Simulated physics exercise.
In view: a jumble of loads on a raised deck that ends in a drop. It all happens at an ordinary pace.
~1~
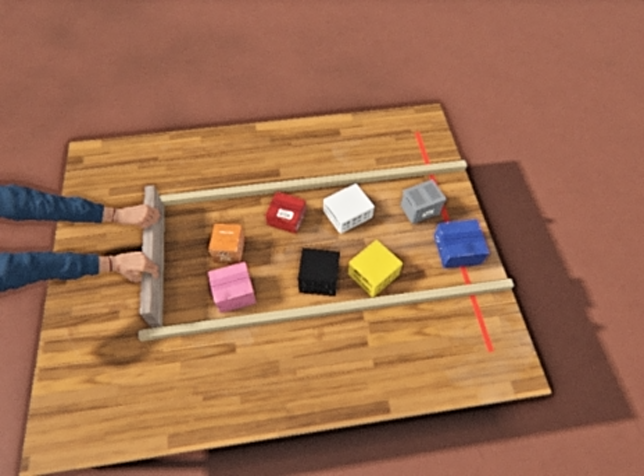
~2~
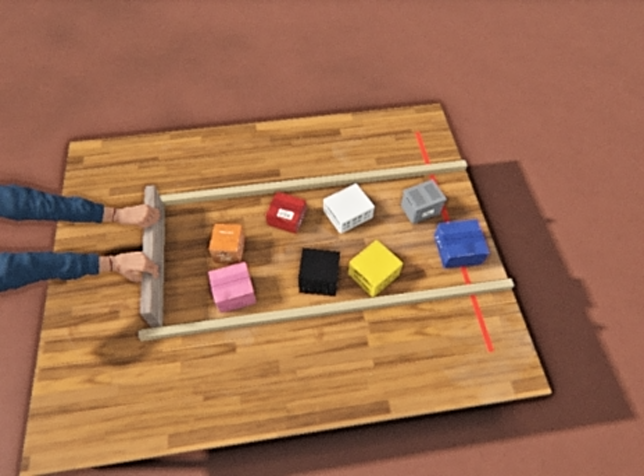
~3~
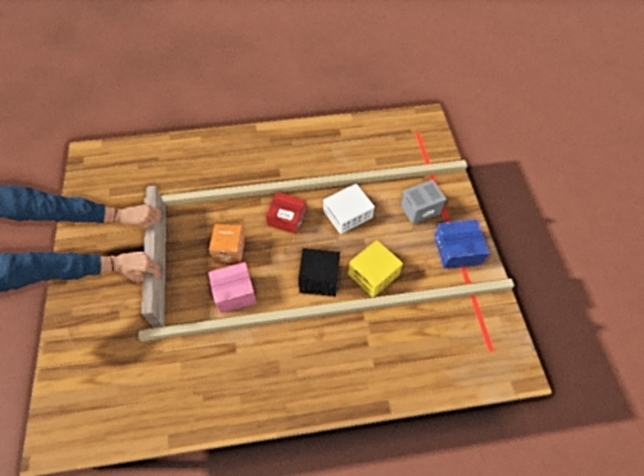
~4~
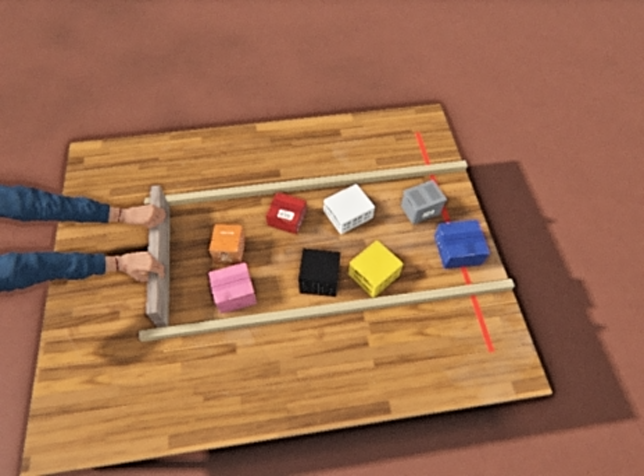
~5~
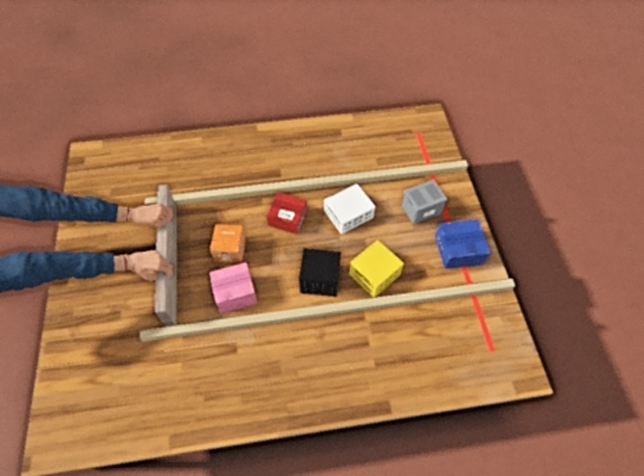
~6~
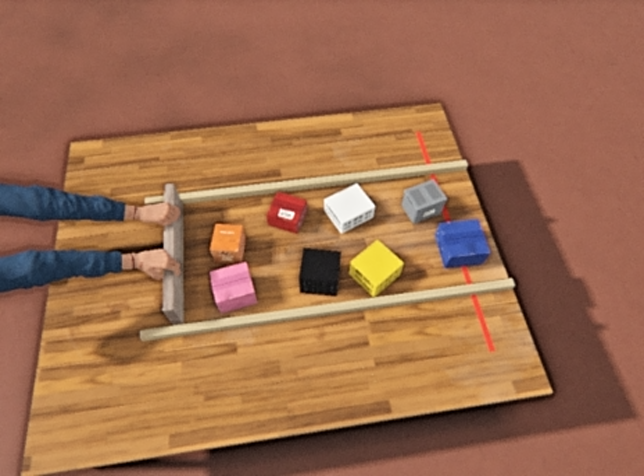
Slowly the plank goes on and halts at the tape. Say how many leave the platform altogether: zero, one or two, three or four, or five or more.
In the end the number that fall off is five or more.
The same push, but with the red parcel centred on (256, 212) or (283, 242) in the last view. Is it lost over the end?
In that order, it is kept; is lost.
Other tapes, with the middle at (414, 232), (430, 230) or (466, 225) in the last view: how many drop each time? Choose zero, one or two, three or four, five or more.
Taking them in turn, either three or four; 3 or 4; five or more.
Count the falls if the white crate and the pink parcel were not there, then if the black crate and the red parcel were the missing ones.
3 in the first case, 3 in the second.
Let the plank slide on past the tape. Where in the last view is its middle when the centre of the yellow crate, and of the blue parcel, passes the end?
At (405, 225) for the yellow crate; at (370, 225) for the blue parcel.
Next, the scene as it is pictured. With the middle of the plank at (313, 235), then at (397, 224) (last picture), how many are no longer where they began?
At the one place 6, at the other 8.
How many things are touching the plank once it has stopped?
It touches 3.
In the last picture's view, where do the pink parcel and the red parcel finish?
About (483, 257), and the other about (455, 186).
Soon after, none off yet; blue parcel at rest near (462, 244); grey tote at rest near (423, 202); yellow crate at rest near (376, 269).
After that, none off yet; blue parcel displaced about its own width near (487, 235); grey tote displaced a little near (443, 203); yellow crate displaced well along near (462, 266).
In the end, the number that fall off is five or more; gone, black crate, white crate, yellow crate, grey tote and blue parcel.
